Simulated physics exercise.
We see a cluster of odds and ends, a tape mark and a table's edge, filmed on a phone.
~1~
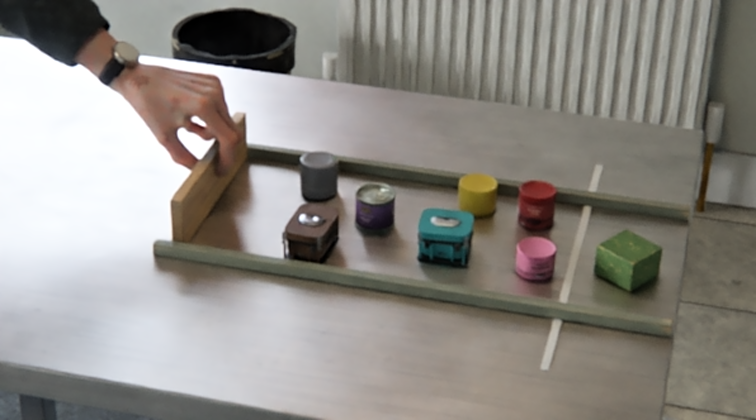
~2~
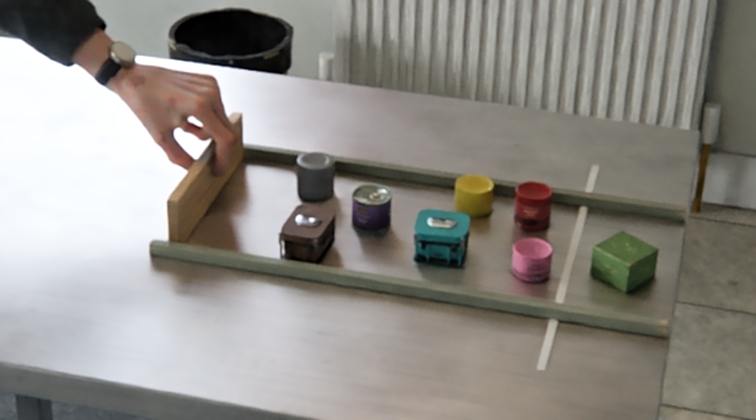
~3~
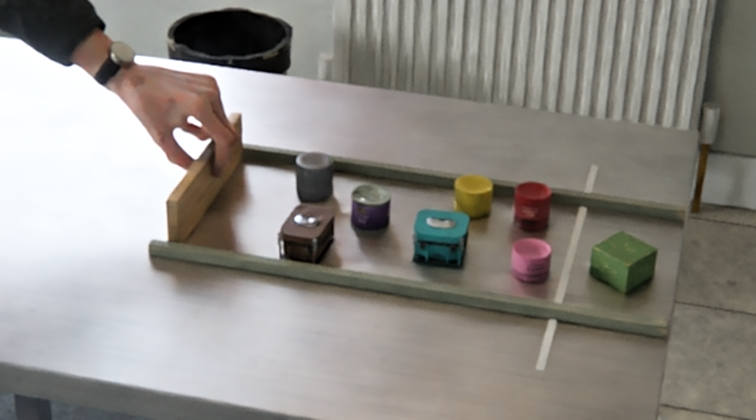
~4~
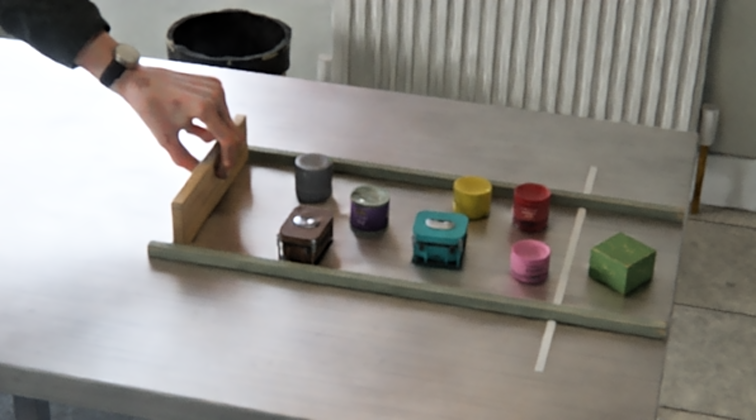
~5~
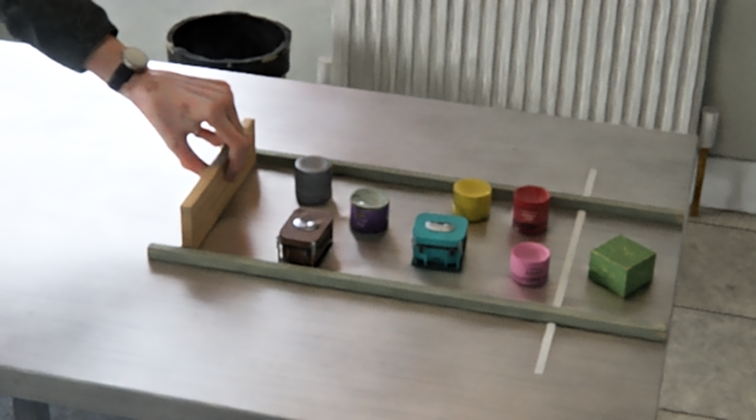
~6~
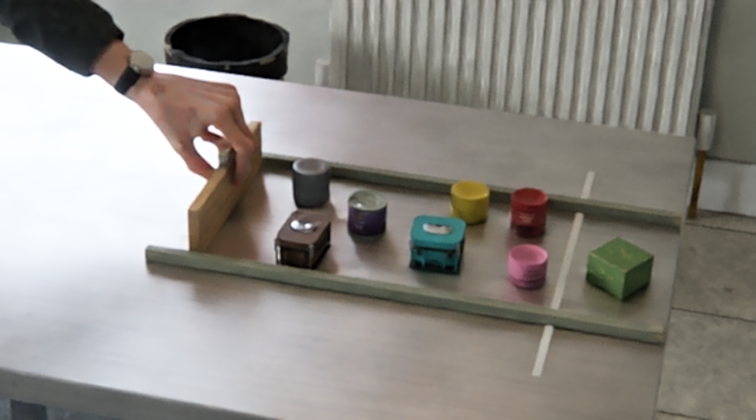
On a metal table between two green rails, a hand slid a wooden board slightly to the right toward some small tubs, tins and a green block, which stayed in place around a tape line.
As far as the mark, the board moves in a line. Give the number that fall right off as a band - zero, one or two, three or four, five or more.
The answer is one or two.
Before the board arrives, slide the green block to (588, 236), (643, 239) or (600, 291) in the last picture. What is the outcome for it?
Each try in turn, the green block is safe, then is safe, then is safe.
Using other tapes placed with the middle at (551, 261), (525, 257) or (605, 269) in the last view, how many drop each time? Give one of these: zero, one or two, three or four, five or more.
Not one; zero; one to two.
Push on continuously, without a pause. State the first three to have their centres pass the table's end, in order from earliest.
In order: The green block, the turquoise case, the pink tub.
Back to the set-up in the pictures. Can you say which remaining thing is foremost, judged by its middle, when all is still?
That would be the pink tub.
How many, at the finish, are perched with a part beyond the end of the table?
I'd say 0 of them.
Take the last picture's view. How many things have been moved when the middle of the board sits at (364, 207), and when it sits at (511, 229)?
Moved so far: 3, later 8.
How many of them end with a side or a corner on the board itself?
Number in contact with it: 4.
Early on, none off yet; green block at rest near (620, 268); pink tub at rest near (528, 266); red tub at rest near (529, 212).
A while later, none off yet; green block at rest near (620, 268); pink tub travelled about its own width near (556, 270); red tub at rest near (536, 213).
Finally, the number that fall off is one or two; lost, green block.
